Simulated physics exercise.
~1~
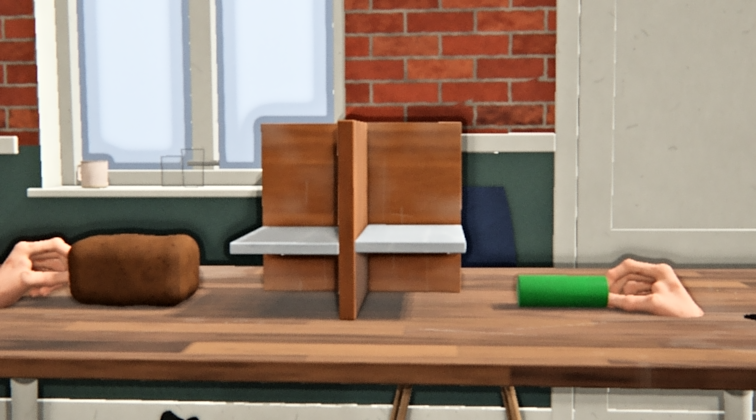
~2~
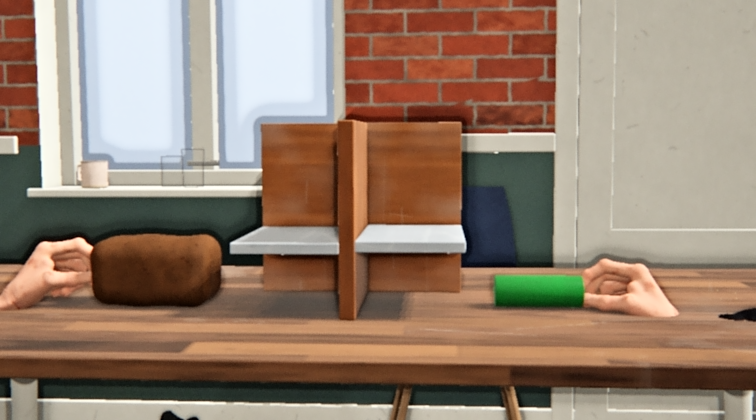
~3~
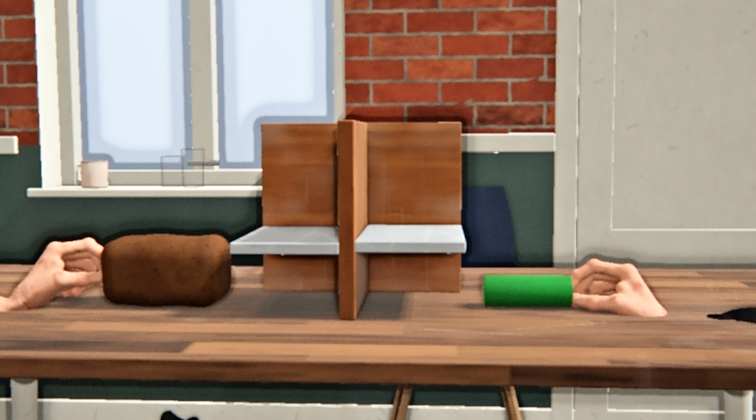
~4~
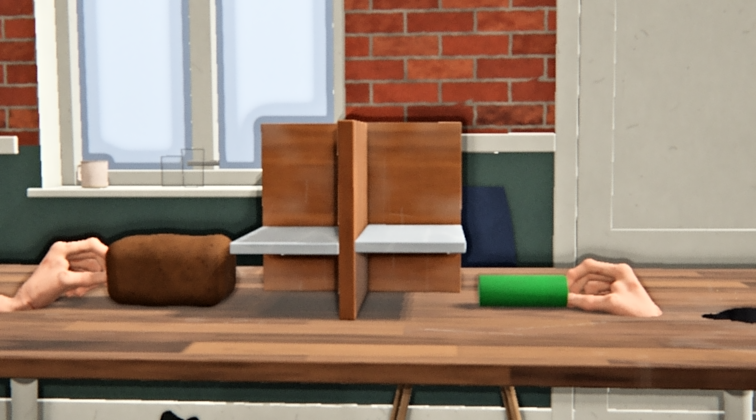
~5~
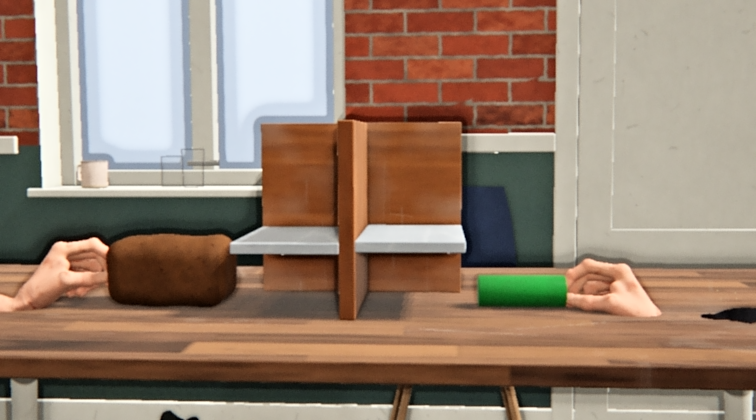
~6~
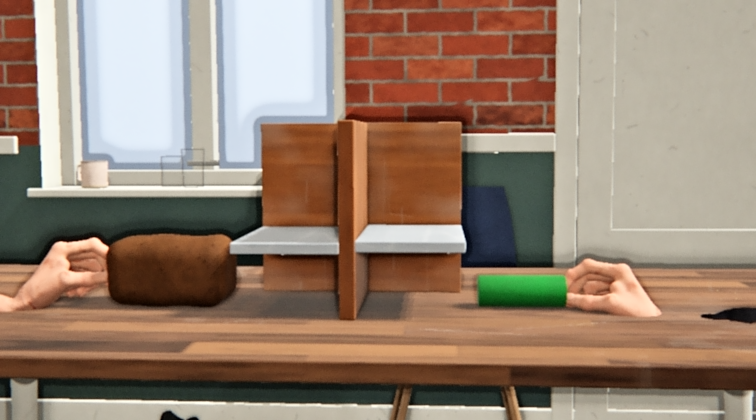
Two hands sliding a brown loaf and a green cylinder slightly inward across a wooden table, on either side of a low rack.
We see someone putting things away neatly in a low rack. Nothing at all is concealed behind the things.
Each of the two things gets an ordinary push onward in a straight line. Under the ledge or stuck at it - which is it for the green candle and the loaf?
Green candle: Enough clearance, loaf: Not enough clearance.
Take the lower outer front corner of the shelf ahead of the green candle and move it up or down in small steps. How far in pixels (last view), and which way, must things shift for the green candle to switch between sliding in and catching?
Shift: Approx. 36 px, direction down.
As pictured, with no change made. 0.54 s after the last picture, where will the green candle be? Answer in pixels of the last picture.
Centre estimate: (468, 291).
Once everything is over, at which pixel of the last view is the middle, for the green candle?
It ends up around (417, 291).
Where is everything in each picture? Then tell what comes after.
Hands sliding the things forward; green candle (562, 292); loaf (135, 270); shelf (355, 214), in the first frame.
Hands sliding the things forward; loaf (157, 270); shelf (355, 214), in the second frame.
Hands sliding the things forward; green candle (527, 292); shelf (355, 214), in the third frame.
Hands sliding the things forward; loaf (172, 270); shelf (355, 214), in the fourth frame.
Hands sliding the things forward; green candle (522, 292); shelf (355, 214), in the fifth frame.
Hands sliding the things forward; green candle (521, 292); loaf (173, 270); shelf (355, 214), in the sixth frame.
Then, 0.54 s after the last picture, green candle part of the way in near (468, 291); loaf sliding up to the opening near (188, 270).
At rest, the green candle clears the shelf, near (417, 291); the loaf is too tall, near (188, 270).
